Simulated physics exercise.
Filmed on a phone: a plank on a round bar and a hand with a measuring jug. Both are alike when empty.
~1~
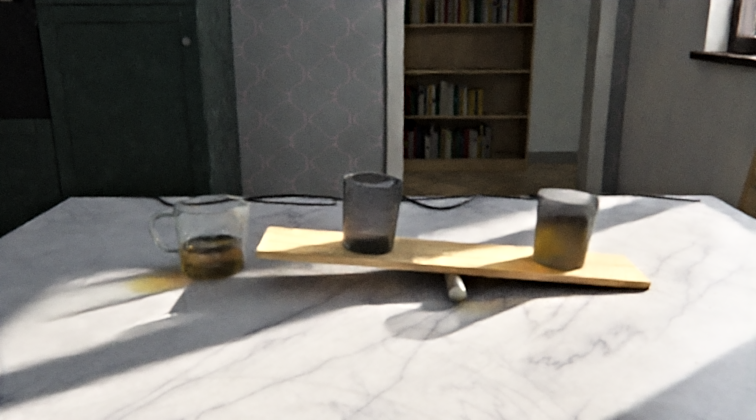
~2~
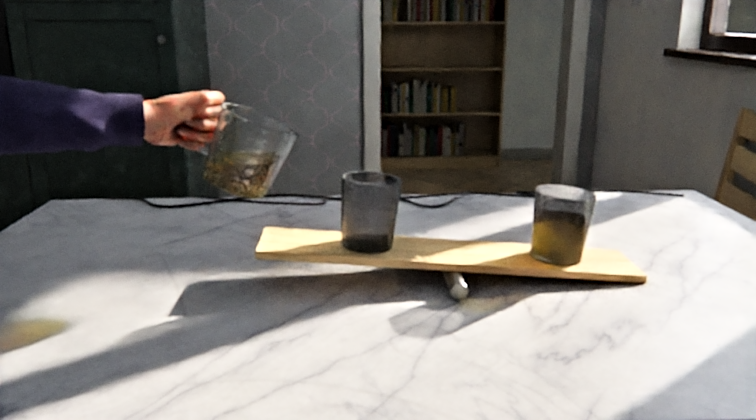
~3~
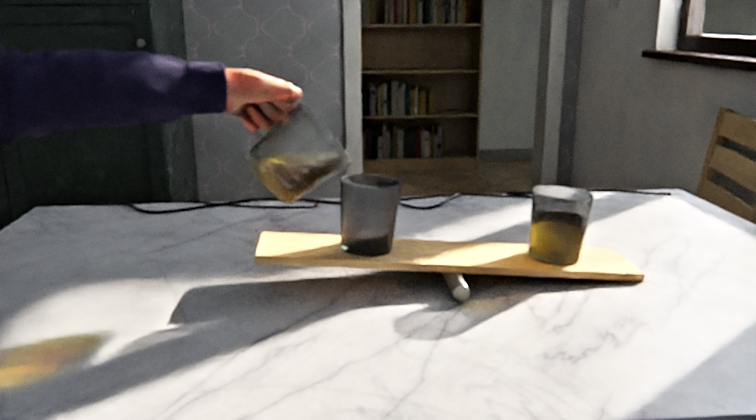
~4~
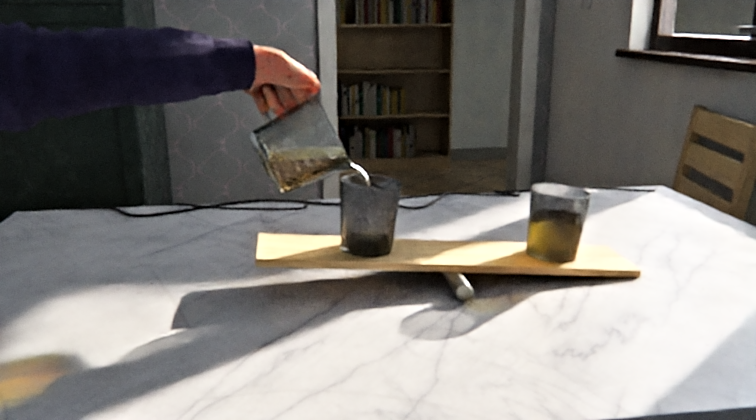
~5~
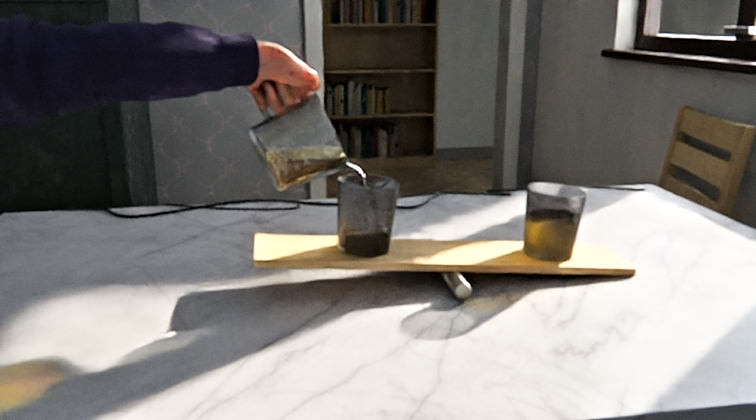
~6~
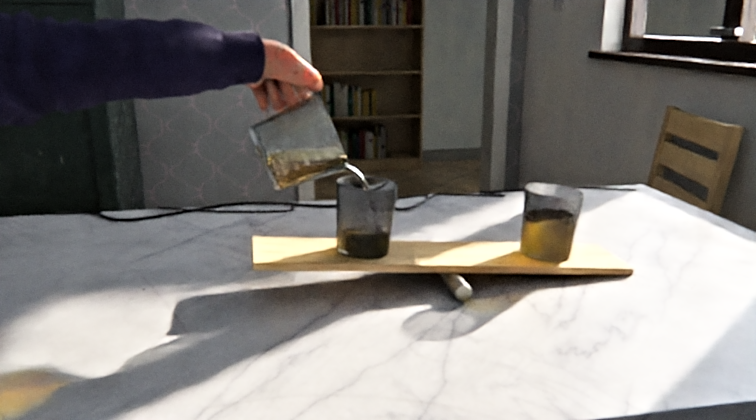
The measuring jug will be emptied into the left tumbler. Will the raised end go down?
It keeps its lean.
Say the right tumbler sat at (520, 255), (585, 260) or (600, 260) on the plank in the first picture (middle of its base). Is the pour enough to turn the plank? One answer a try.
As listed: Tips over, holds still, holds still.
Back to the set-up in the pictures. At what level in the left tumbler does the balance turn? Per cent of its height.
I make it 75 per cent.
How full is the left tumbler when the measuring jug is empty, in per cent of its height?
About 55 per cent.
Next, the left tumbler is about a third full; the plank leans as before.
After that, the left tumbler is about half full; the plank leans as before.
Finally, the left tumbler is about half full; the plank leans as before.
